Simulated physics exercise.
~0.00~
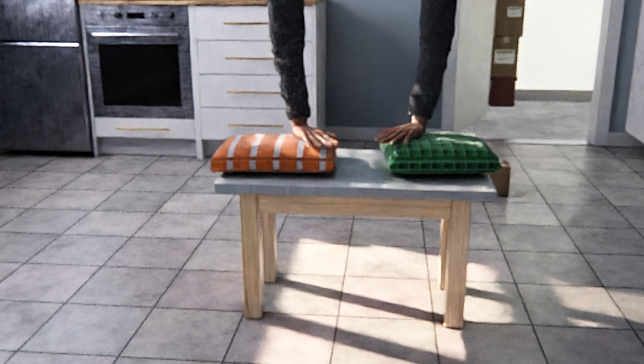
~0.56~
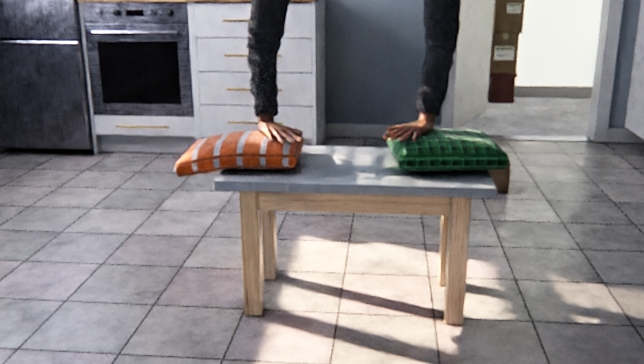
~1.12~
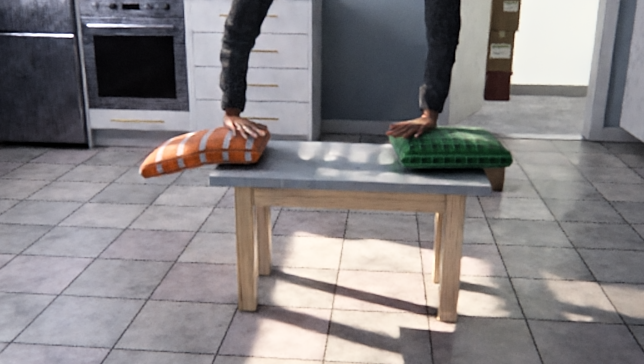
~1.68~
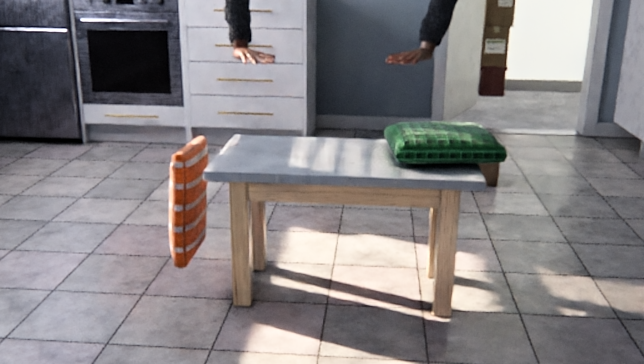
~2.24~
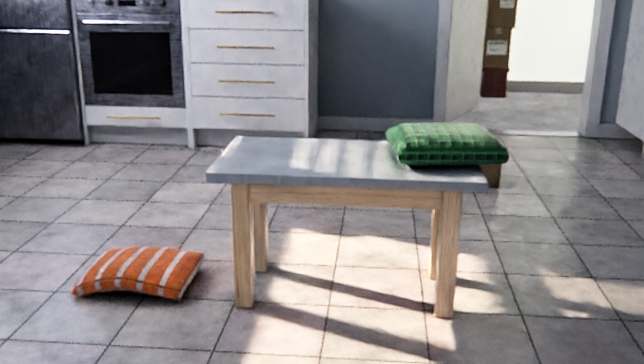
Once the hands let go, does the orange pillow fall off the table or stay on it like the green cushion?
The orange pillow falls off the left end of the table and lands on the floor, while the green cushion stays on top.
